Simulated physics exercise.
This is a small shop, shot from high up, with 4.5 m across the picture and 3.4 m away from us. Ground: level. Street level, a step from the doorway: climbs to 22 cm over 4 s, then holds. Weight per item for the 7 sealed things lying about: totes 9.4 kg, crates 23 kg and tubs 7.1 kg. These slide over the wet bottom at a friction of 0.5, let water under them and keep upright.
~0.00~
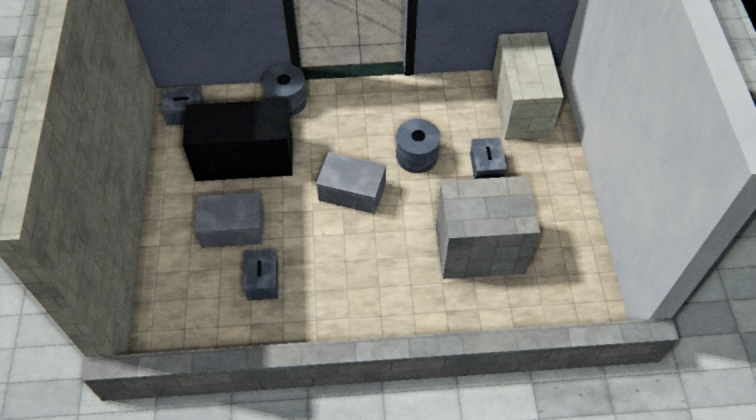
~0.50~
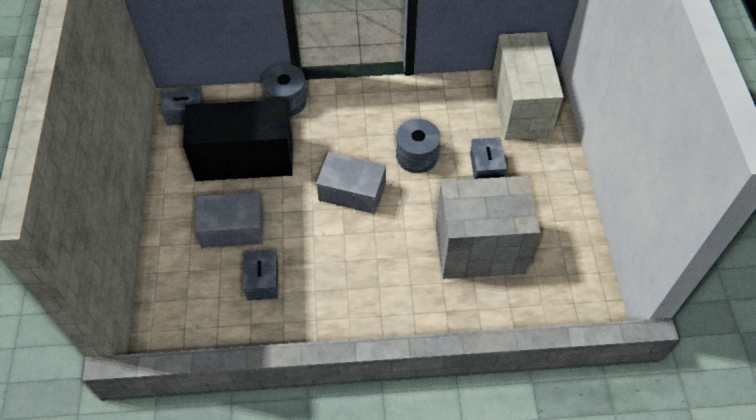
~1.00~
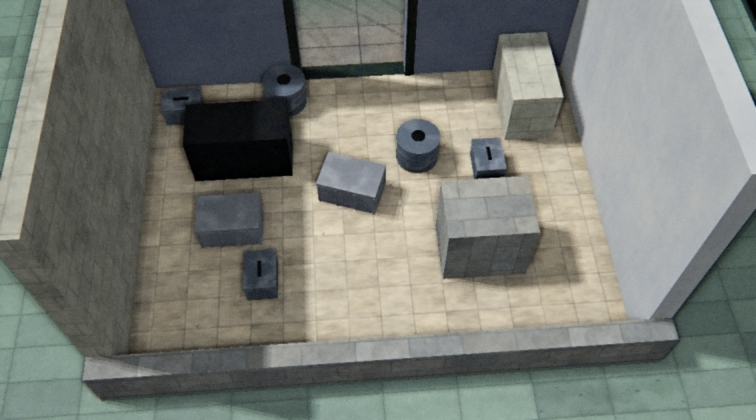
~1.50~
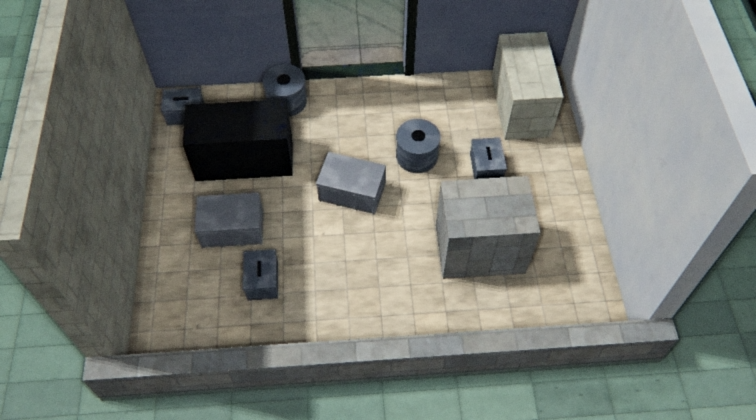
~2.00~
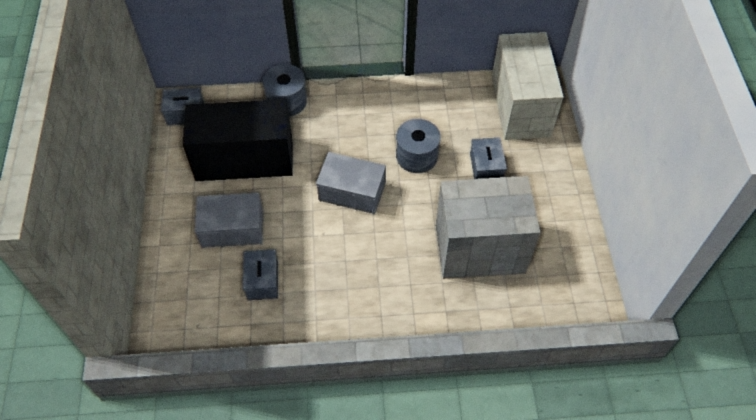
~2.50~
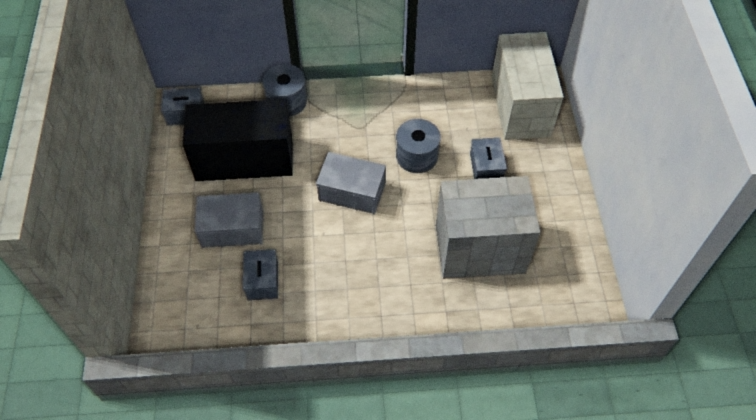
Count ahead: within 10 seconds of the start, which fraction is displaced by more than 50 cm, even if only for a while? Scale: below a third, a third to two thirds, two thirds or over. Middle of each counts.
The portion lies in the middle.
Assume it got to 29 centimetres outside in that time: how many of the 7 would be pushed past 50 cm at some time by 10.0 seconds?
That would make 5 of them.
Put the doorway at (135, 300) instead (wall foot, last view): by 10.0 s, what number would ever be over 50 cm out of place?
The count would be 2.
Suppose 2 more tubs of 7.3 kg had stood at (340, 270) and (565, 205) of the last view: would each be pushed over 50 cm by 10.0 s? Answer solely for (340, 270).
Result: Exceeded.
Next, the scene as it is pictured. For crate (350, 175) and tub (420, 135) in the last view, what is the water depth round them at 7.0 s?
I'd put it at 9 cm and 7 cm respectively.
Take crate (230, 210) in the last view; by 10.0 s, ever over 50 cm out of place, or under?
Result: Stayed within.
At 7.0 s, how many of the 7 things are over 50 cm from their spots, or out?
2.
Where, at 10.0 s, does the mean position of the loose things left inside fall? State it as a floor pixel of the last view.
They average out to somewhere around (325, 204).
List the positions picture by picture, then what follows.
In the first frame, a tote at (259, 269) rests on the ground; a crate at (351, 174), on the bottom; 0.0 m2 under water; 0 of 7 have shifted.
In the second frame, a tote at (259, 269) rests on the ground; a crate at (351, 174), on the bottom; 0.0 m2 under water; 0 of 7 have shifted.
In the third frame, a tote at (259, 269), on the bottom; a crate at (351, 174) rests on the ground; water covers 0.0 m2; 0 of 7 have shifted.
In the fourth frame, a tote at (259, 269), on the bottom; a crate at (351, 174) rests on the ground; water covers 0.0 m2; 0 of 7 have shifted.
In the fifth frame, a tote at (259, 269) rests on the ground; a crate at (351, 174) rests on the ground; 0.0 m2 under water; 0 of 7 have shifted.
In the sixth frame, a tote at (259, 269), on the bottom; a crate at (351, 174), on the bottom; water covers 0.5 m2; 0 of 7 have shifted.
After 3.5 s 0 of 7 are over 50 cm from their spots; 0 afloat.
After 4.5 s 1 of 7 are over 50 cm from their spots; 0 afloat.
After 7.0 s 2 of 7 are over 50 cm from their spots; 1 afloat.
After 10.0 s 3 of 7 are over 50 cm from their spots, and 3 have been at some point; 5 afloat.
